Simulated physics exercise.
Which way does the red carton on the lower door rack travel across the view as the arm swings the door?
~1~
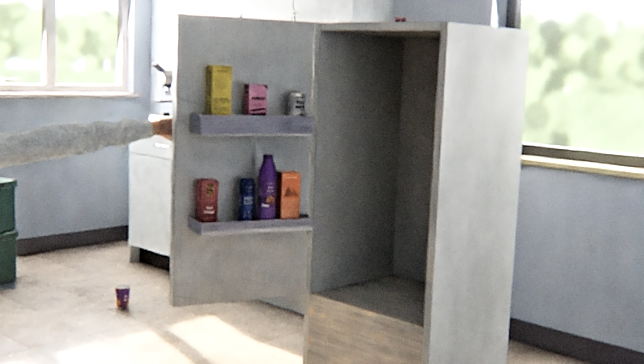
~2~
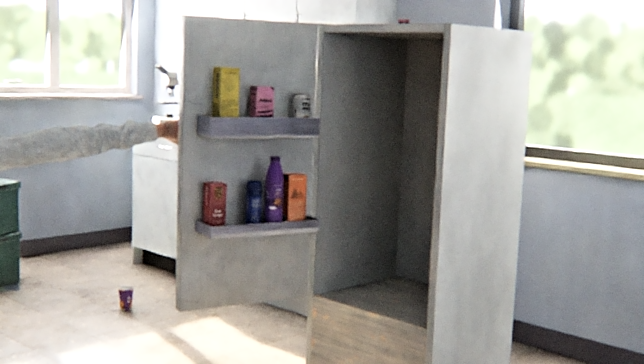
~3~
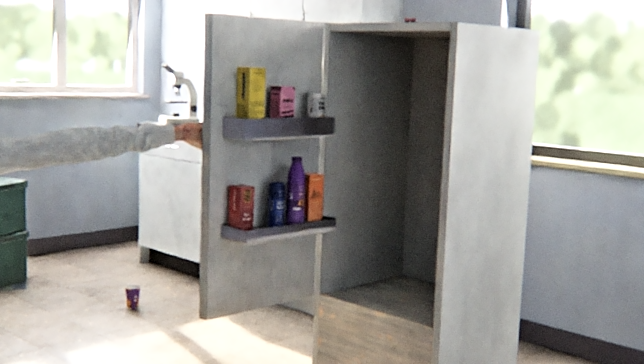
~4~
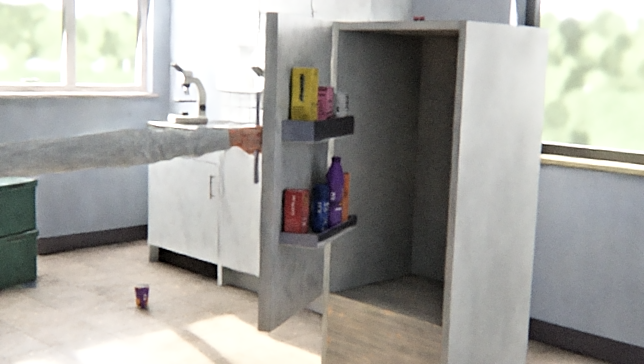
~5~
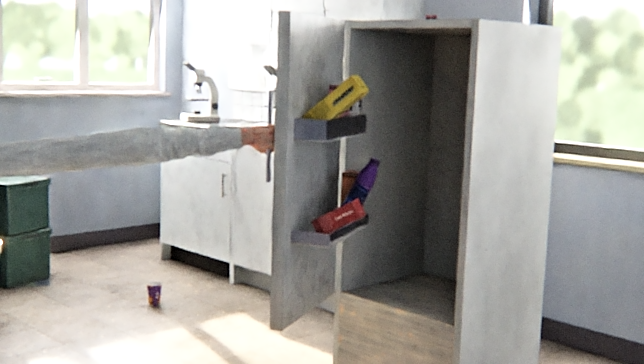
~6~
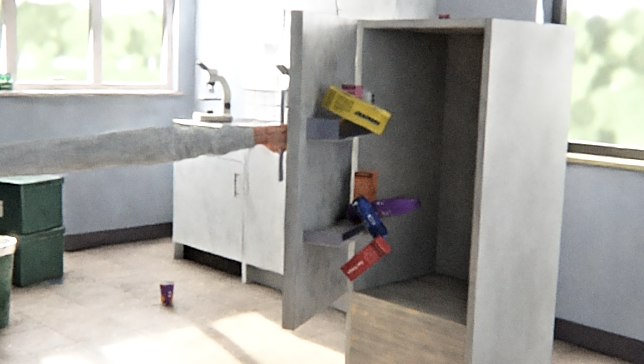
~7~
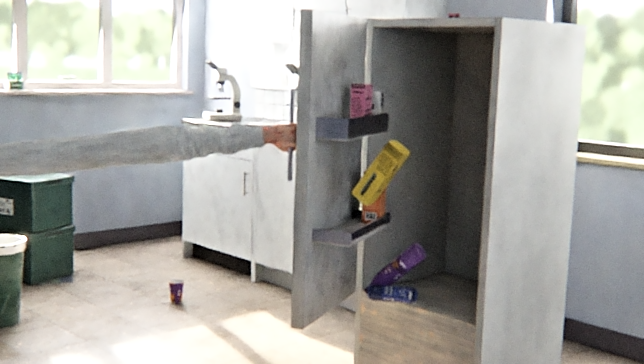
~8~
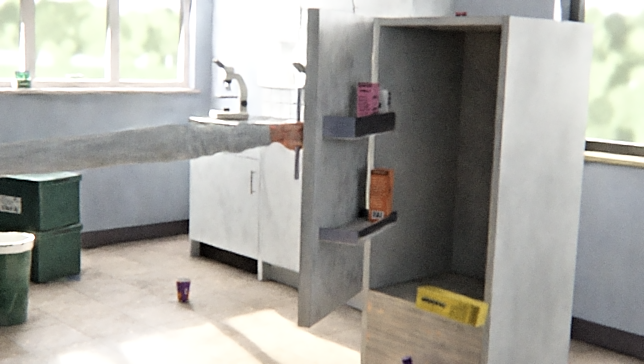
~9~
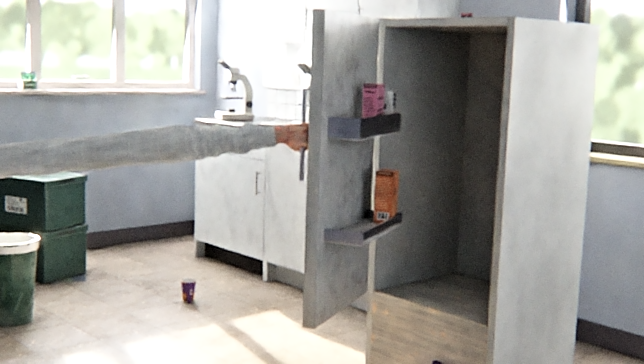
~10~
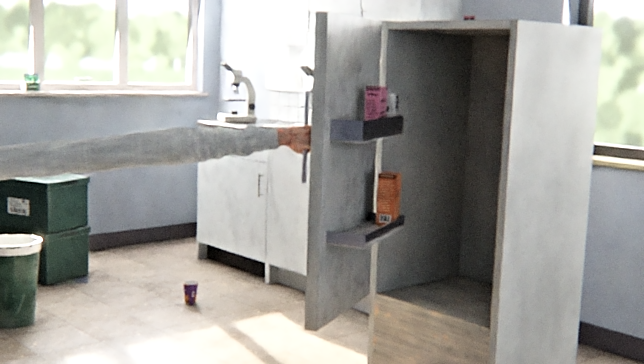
The red carton moves to the right.
